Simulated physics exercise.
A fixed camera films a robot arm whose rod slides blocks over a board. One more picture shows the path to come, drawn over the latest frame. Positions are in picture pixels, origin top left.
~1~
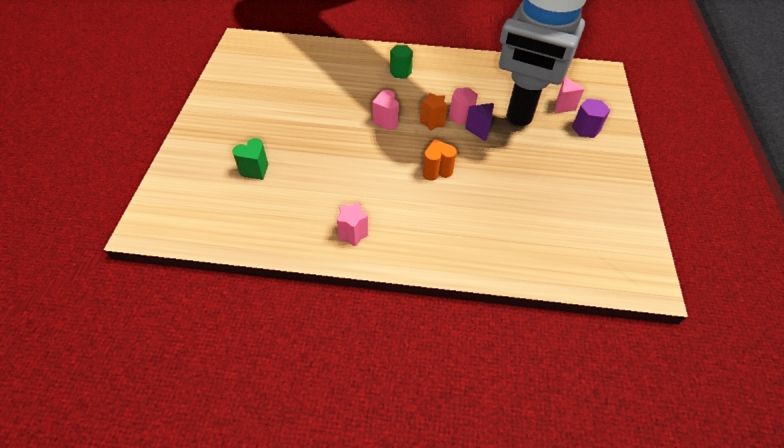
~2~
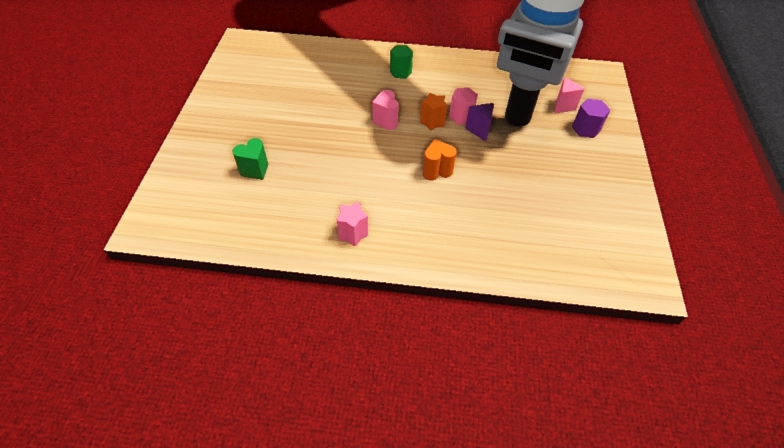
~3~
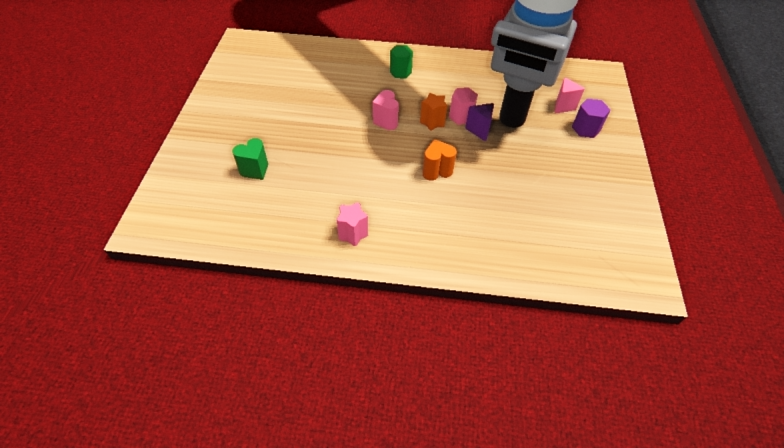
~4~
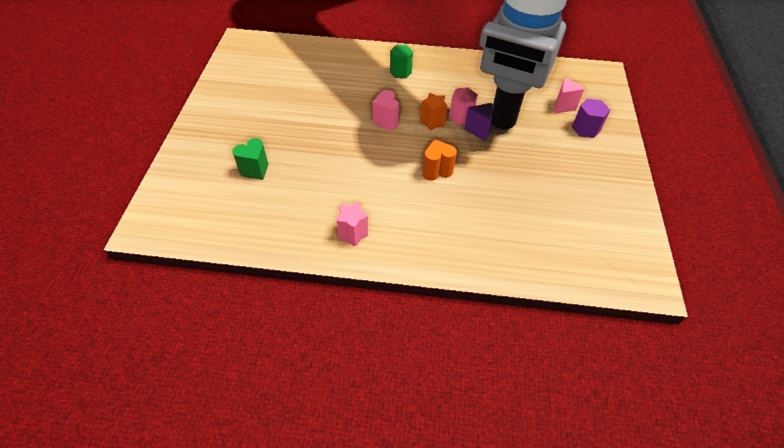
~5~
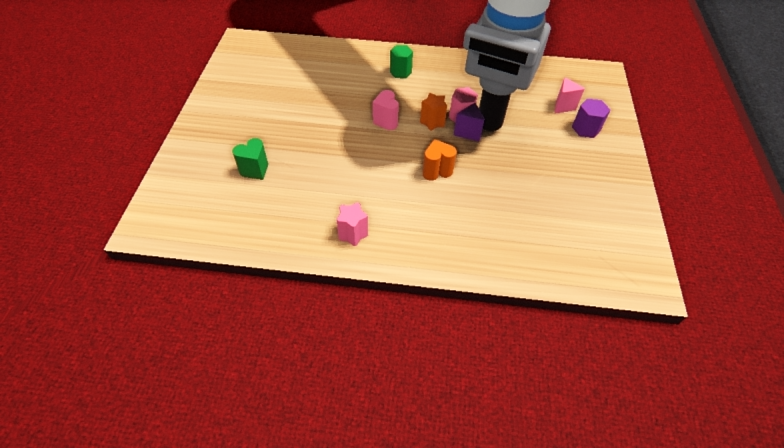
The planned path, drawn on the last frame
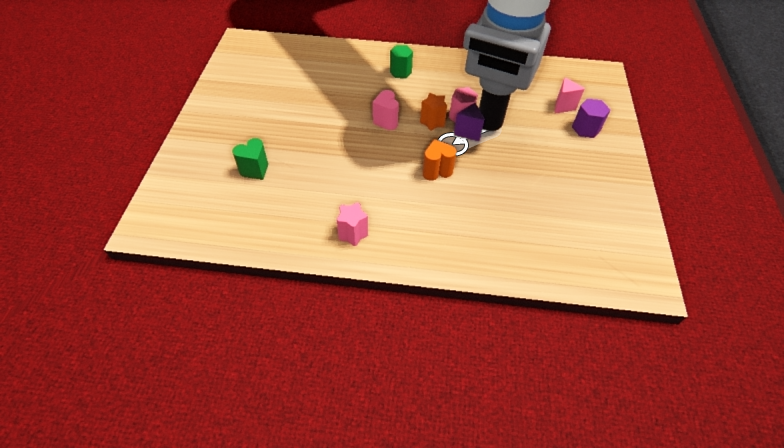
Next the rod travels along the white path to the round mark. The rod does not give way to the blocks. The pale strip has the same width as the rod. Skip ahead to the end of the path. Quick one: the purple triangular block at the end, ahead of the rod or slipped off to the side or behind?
It is driven along in front.
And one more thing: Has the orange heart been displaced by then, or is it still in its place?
That block stays in place.
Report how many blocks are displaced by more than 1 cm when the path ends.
This push will displace one block.
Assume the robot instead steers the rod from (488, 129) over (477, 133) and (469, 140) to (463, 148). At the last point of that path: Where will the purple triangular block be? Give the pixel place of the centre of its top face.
My best guess is (444, 122).
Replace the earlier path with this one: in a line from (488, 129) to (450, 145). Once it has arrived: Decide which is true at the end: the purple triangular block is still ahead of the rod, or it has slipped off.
At the end of the path, the rod is still pushing the purple triangular block ahead of it.
The line goes from (488, 129) by way of (470, 136) to (453, 144).
What follows on the original path. Halfway along, rod (471, 130); purple triangular block (452, 118).
At the end, rod (454, 139); orange heart unmoved; pink hexagonal block unmoved; purple triangular block (433, 125), turned 15° clockwise.
